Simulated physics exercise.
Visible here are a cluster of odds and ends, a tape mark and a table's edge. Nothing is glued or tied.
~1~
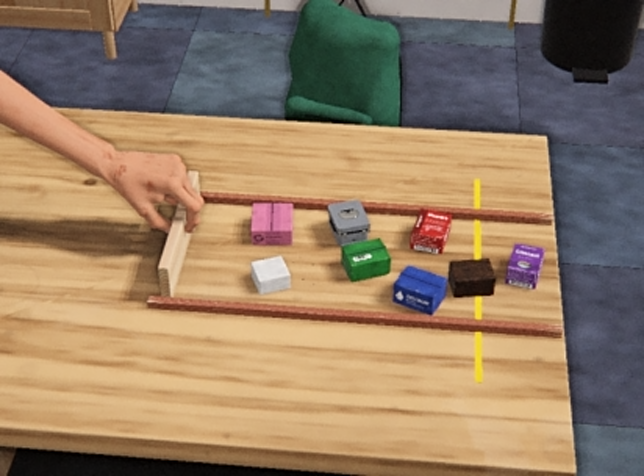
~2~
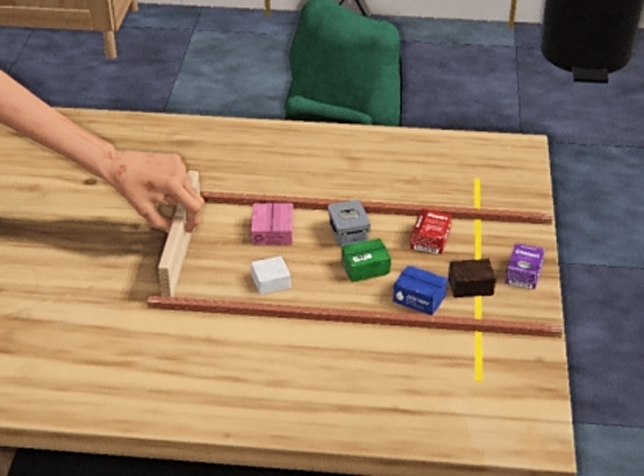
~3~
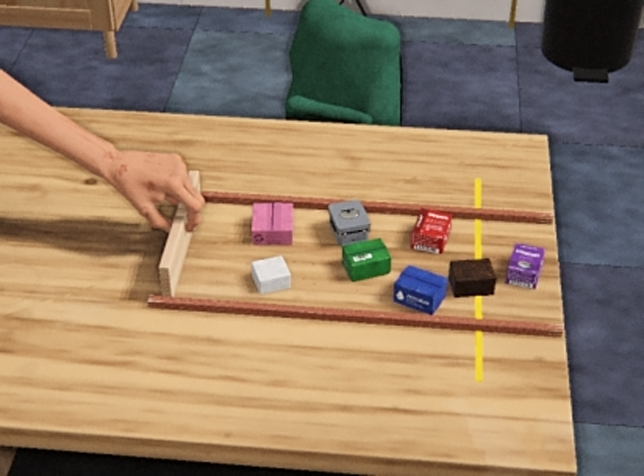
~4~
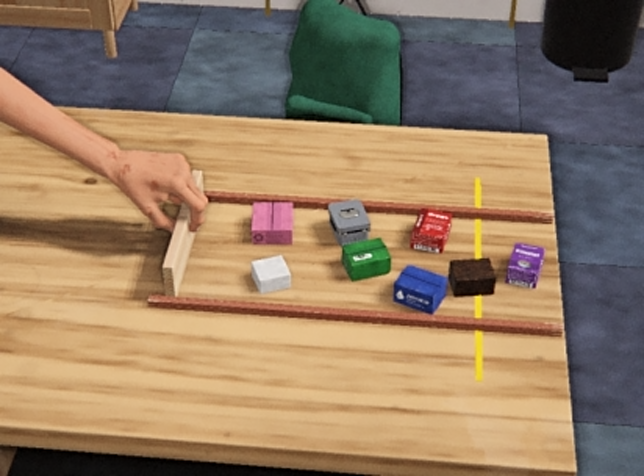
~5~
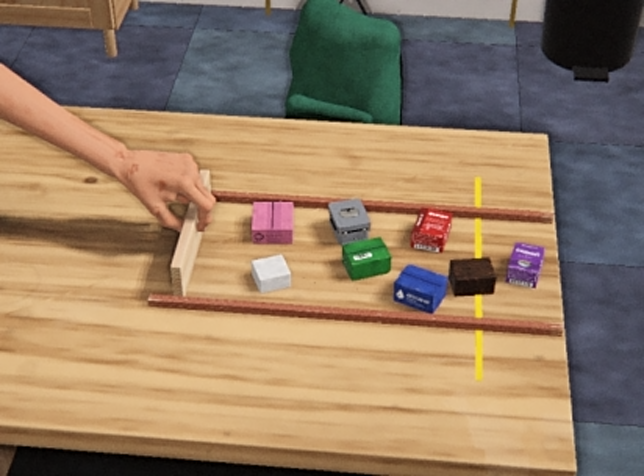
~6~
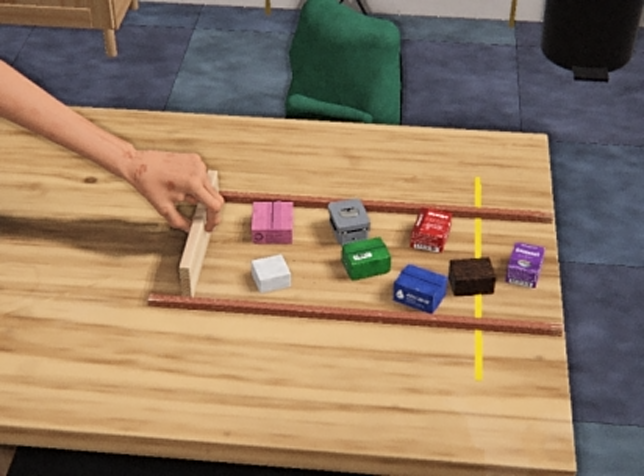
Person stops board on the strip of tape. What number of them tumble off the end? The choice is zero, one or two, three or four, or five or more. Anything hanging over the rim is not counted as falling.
The loss over the edge is just one or two.
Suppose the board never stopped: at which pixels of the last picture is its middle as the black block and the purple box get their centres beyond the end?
Roughly (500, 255); roughly (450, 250).
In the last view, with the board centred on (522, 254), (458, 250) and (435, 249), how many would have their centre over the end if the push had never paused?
5; 1; 0.
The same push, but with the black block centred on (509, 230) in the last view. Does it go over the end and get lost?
In that spot, it plunges.
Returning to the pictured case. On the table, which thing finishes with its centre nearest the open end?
Answer: The black block.
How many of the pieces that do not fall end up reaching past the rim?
Overhang count: 2.
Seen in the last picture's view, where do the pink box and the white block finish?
You'll see the pink box at (498, 235), with the white block at (495, 294).
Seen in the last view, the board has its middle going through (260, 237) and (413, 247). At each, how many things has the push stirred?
The counts are 2 and 8.
Soon after, none off yet; purple box at rest near (525, 265); black block at rest near (472, 277); red box at rest near (432, 230).
After that, none off yet; purple box at rest near (525, 265); black block at rest near (472, 277); red box displaced about its own width near (459, 230).
And then, none off yet; purple box displaced a little near (548, 264); black block displaced about its own width near (510, 276); red box displaced well along near (529, 233).
In the end, the number that fall off is one or two; gone, red box and purple box.
